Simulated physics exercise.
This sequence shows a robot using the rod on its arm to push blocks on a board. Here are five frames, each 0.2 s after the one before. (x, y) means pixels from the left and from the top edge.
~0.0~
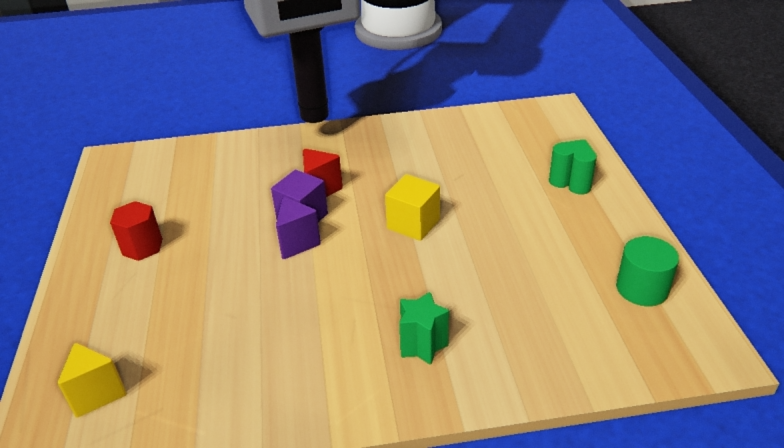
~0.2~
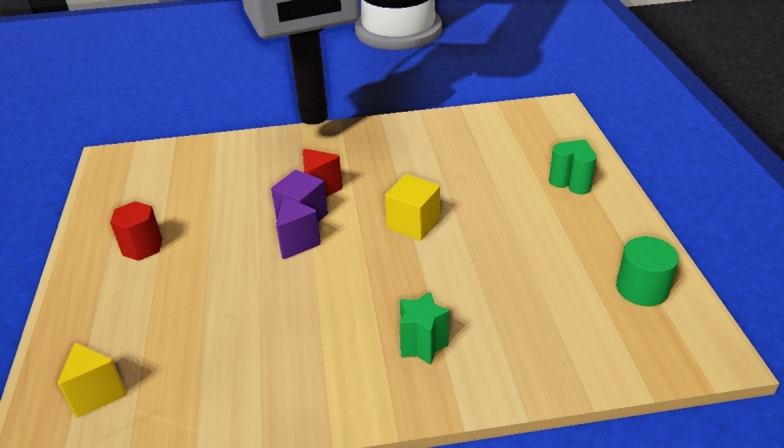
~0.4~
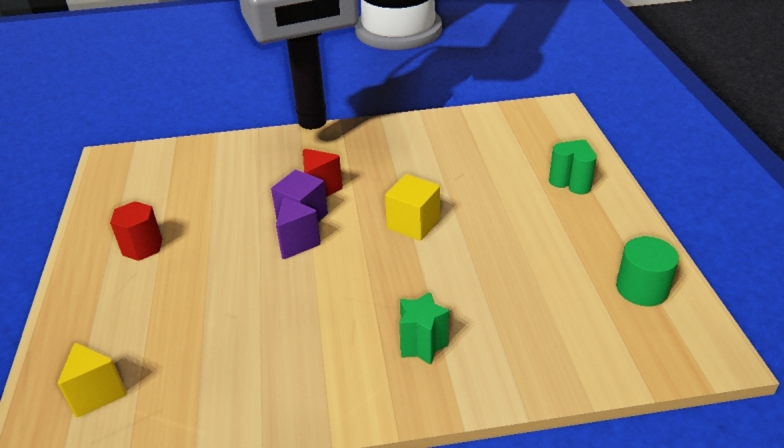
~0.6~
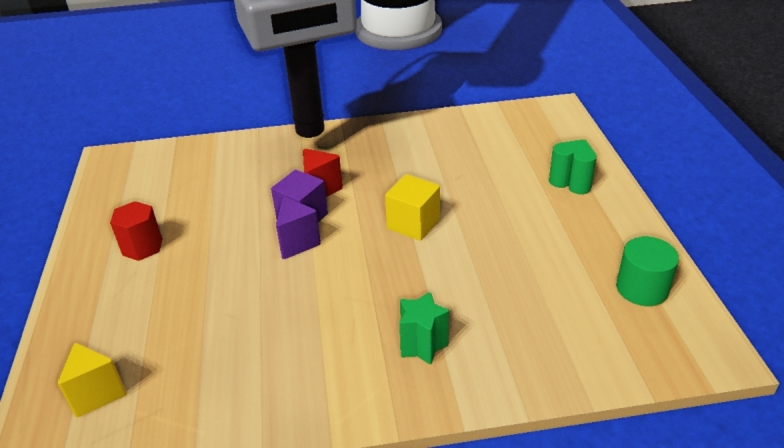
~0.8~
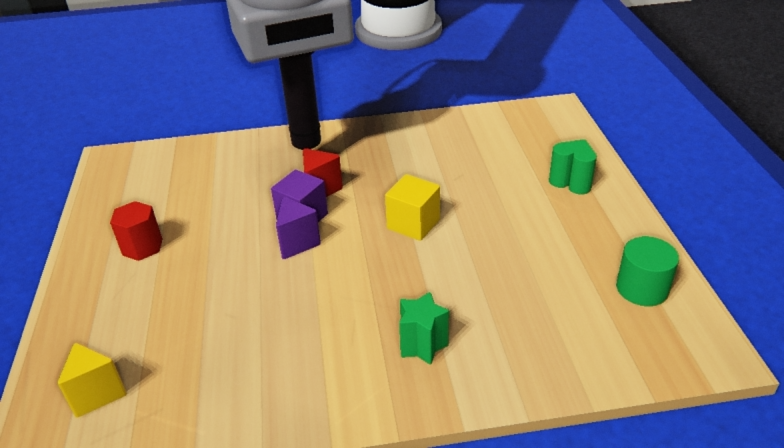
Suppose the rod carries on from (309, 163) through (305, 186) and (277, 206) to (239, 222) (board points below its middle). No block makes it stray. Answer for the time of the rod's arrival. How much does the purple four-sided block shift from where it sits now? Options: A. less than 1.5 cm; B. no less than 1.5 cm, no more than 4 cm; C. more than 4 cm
Answer: B.
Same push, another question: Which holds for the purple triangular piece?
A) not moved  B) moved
Choice B: Moved.
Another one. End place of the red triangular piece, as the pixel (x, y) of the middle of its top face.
The middle of its upper face should be somewhere near (317, 172).
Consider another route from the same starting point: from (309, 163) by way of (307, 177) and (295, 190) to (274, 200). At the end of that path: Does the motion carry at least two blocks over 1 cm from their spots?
No
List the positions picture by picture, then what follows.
Rod tip at (315, 117); block tops, red hexagon at (131, 214); purple triangular piece at (292, 210); purple four-sided block at (297, 184); red triangular piece at (316, 158), in the first frame.
Rod at (314, 118); blocks unchanged, in the second frame.
Rod at (313, 123); blocks unchanged, in the third frame.
Rod at (310, 131); blocks unchanged, in the fourth frame.
Rod at (307, 143); red hexagon at (131, 214); purple triangular piece at (292, 210); purple four-sided block at (297, 184); red triangular piece at (316, 158), in the fifth frame.
The first path, step by step. One third of the way, rod at (302, 166); red triangular piece at (320, 167), turned 45° anticlockwise.
Two thirds of the way, rod at (272, 185); purple triangular piece at (290, 217), turned 25° anticlockwise; purple four-sided block at (288, 194), turned 30° anticlockwise; red triangular piece at (317, 172), turned 60° anticlockwise.
At the end, rod at (234, 200); red hexagon in place; purple triangular piece at (290, 219), turned 30° anticlockwise; purple four-sided block at (282, 195), turned 55° anticlockwise; red triangular piece at (317, 172), turned 60° anticlockwise.
